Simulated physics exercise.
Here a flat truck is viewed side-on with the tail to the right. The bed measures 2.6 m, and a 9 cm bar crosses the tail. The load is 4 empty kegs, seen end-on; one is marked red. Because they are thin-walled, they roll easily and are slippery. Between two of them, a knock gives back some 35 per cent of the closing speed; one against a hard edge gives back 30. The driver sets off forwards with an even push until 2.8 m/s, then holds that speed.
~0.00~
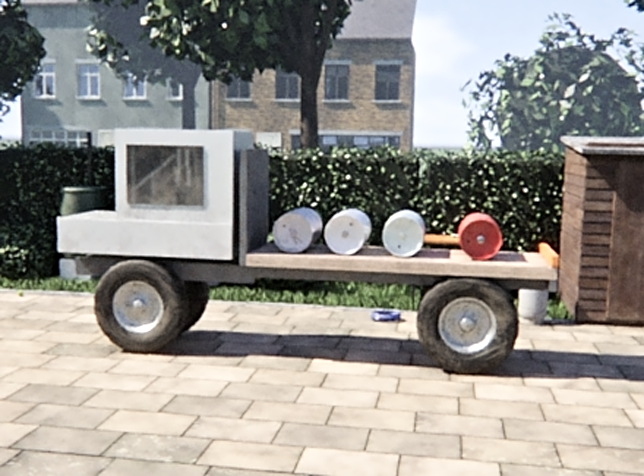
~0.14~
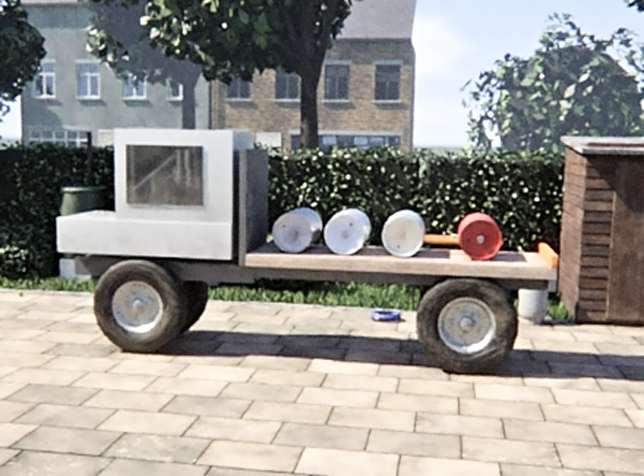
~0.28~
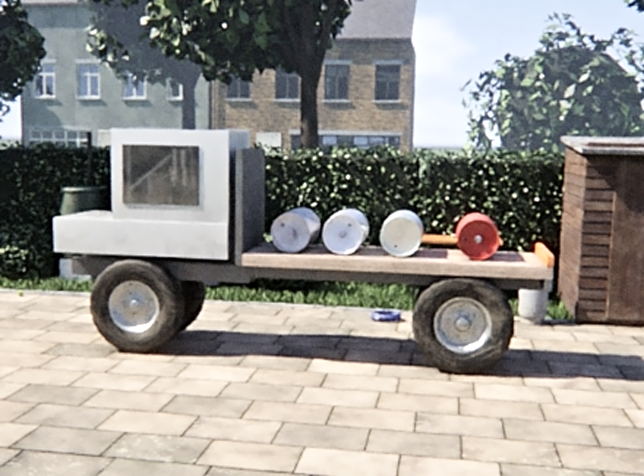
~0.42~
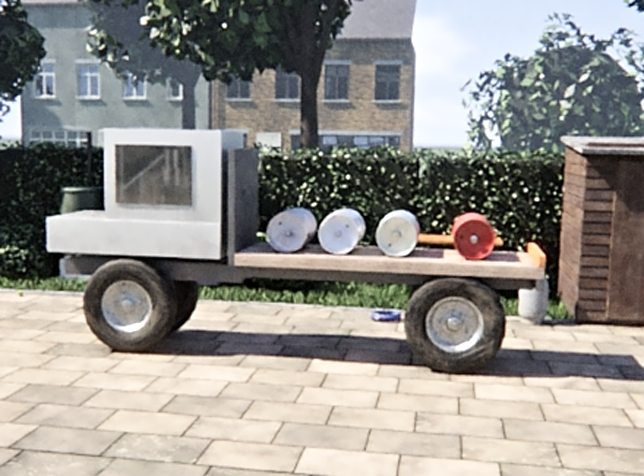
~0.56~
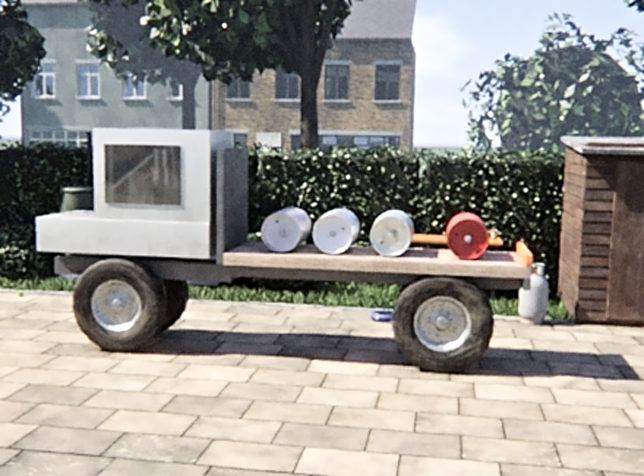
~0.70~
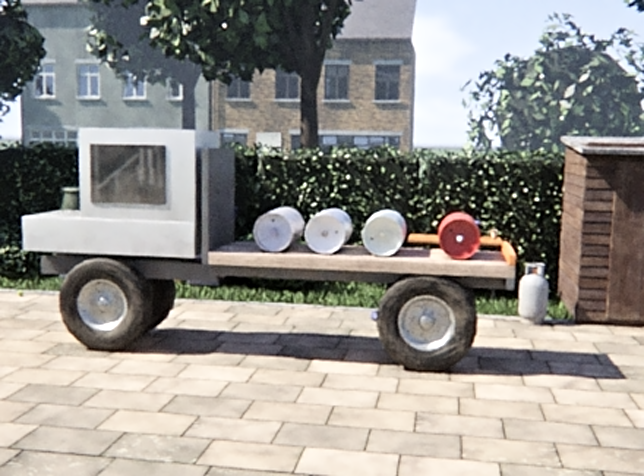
A flat truck carrying three pale kegs and a red one rolls slowly to the left.
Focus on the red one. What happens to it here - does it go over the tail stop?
My guess is it stays aboard.
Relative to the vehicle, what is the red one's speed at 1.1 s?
It's travelling at about 0.3 m/s.
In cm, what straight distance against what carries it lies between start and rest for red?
Estimate - red near 40.
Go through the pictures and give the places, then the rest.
In the first picture, red (481, 240); tail bar at (555, 262); speed 0.0 m/s; 4 of the 4 make up the bottom layer on the bed.
In the second picture, red (481, 240); tail bar at (555, 262); speed 0.1 m/s.
In the third picture, red (478, 240); tail bar at (550, 262); speed 0.4 m/s.
In the fourth picture, red (474, 240); tail bar at (542, 261); speed 0.6 m/s.
In the fifth picture, red (468, 240); tail bar at (529, 261); speed 0.8 m/s.
In the sixth picture, red (460, 239); tail bar at (512, 260); speed 1.1 m/s.
Then, 1.1 s in, red is on the bed, 15 cm from the bar, rolling towards it; 0 of 4 are off.
Then, 1.6 s in, red is on the bed, 15 cm from the bar; 0 of 4 are off.
In the end (2.1 s), red is on the bed, 15 cm from the bar; 0 of 4 are off.
